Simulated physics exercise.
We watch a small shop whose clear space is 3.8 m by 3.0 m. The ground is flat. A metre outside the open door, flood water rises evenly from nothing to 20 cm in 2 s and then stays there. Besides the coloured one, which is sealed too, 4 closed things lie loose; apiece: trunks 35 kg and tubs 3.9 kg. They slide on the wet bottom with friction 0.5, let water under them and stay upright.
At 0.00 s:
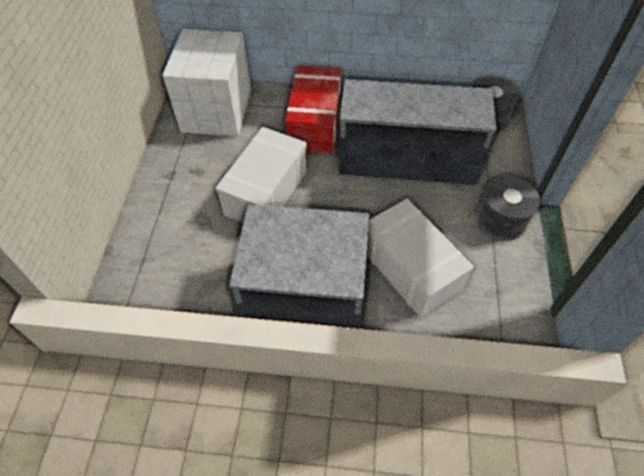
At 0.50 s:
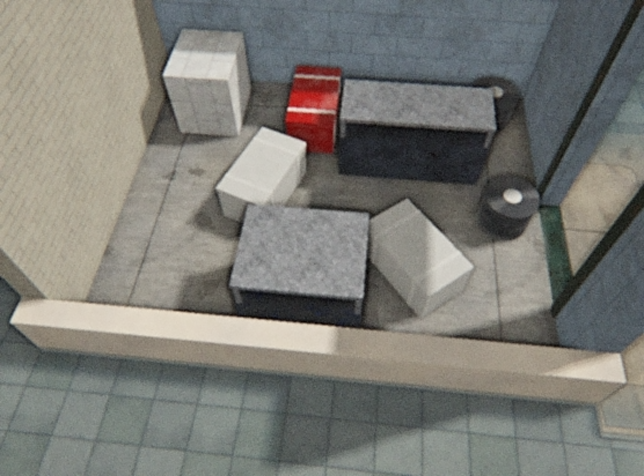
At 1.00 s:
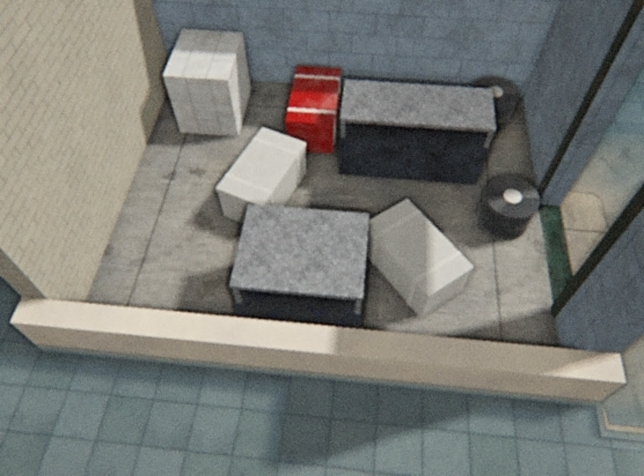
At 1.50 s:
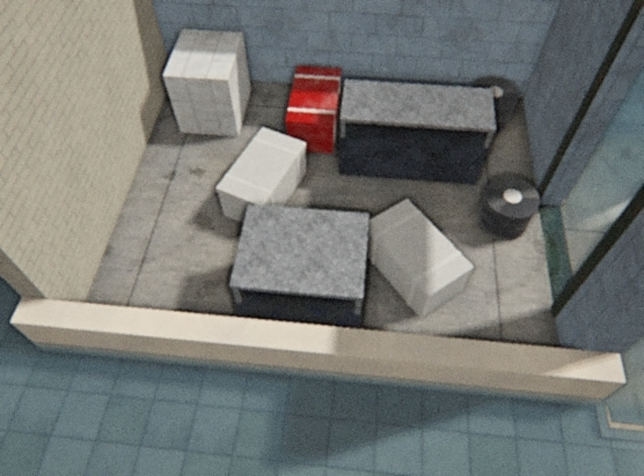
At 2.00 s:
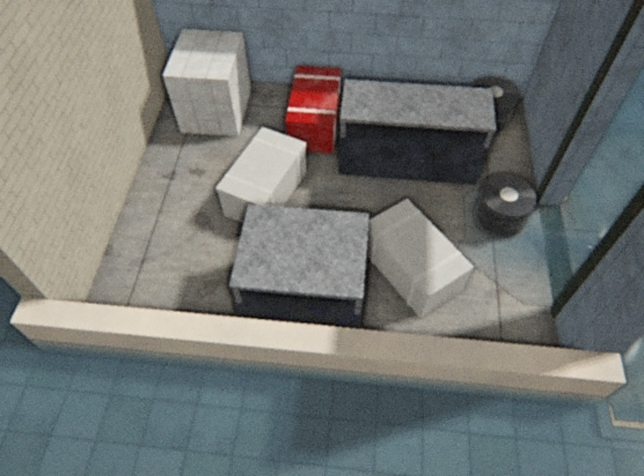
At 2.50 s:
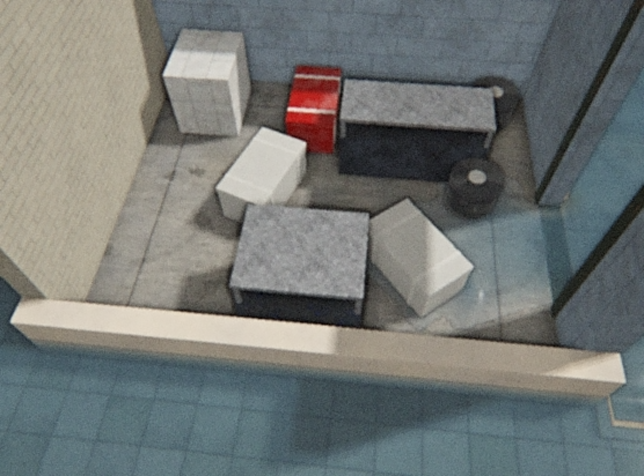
Water spread over the paving outside a small walled shop, then seeped in through the doorway on the right and shifted a dark round tub leftward, while the red trunk and white boxes stayed put.
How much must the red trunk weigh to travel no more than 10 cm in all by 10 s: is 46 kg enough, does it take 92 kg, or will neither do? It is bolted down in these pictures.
I expect that the lower weight is enough.
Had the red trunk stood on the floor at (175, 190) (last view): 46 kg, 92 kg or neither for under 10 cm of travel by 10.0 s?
Either load holds.
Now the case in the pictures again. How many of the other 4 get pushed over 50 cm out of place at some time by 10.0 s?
That makes 3.
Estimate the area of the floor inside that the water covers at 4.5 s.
About 6.0 m2.
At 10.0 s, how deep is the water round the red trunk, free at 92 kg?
About 8 cm.
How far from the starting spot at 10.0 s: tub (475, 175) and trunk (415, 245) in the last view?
In that order: 300 cm, 20 cm.
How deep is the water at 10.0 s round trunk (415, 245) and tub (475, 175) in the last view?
Roughly 12 and 14 cm.
After 3.5 s the red trunk would be 0 cm from its start with 46 kg and 0 cm from its start with 92 kg; 1 cm of water round it then.
After 4.5 s the red trunk would be 0 cm from its start with 46 kg and 0 cm from its start with 92 kg; 2 cm of water round it then.
After 7.0 s the red trunk would be 0 cm from its start with 46 kg and 0 cm from its start with 92 kg; 5 cm of water round it then.
After 10.0 s the red trunk would be 0 cm from its start with 46 kg and 0 cm from its start with 92 kg; 8 cm of water round it then.
